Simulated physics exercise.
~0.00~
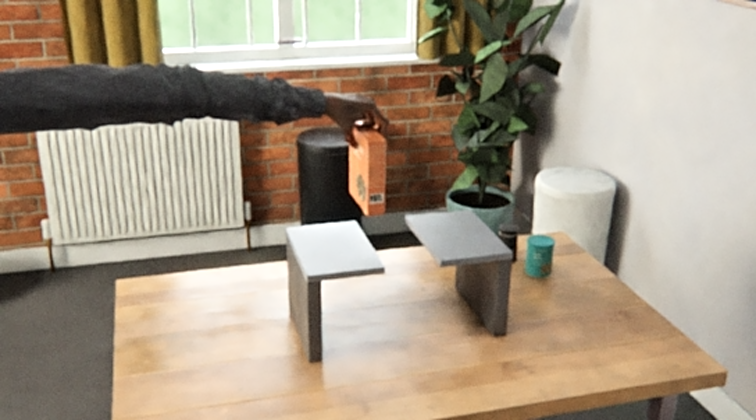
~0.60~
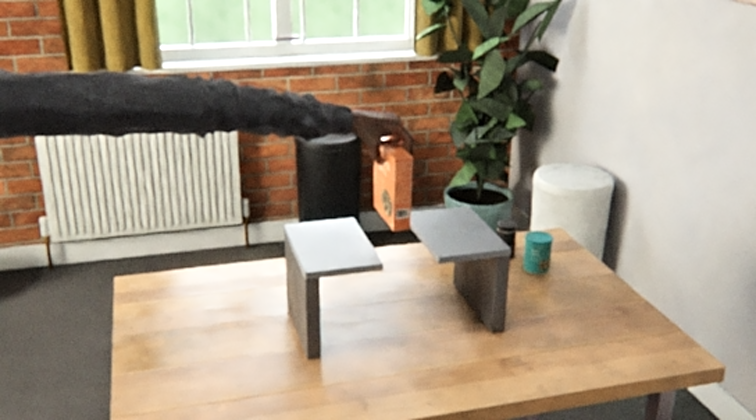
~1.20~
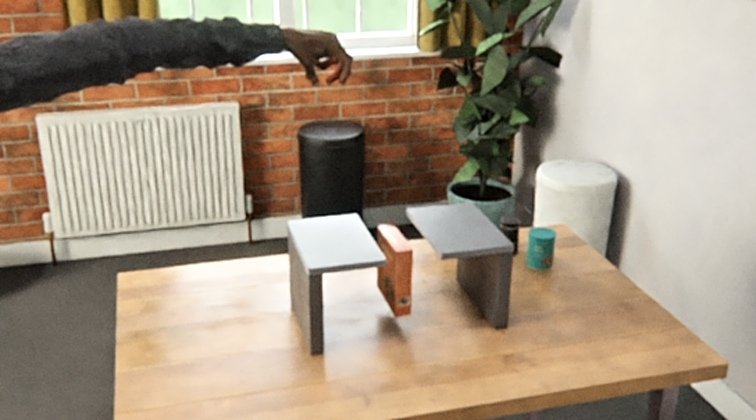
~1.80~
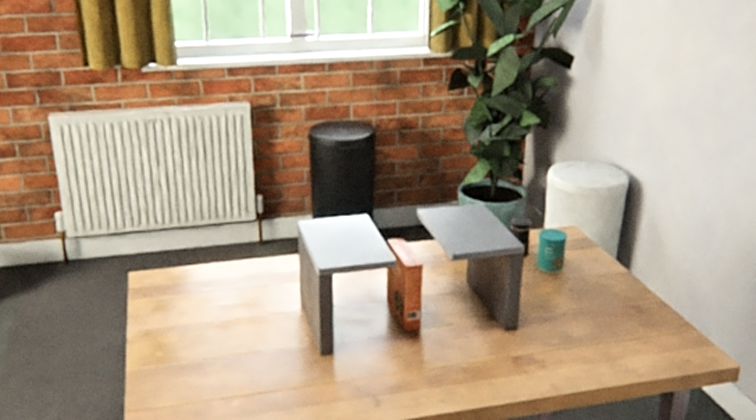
An orange packet is released by a hand and drops between two ledges onto the table.
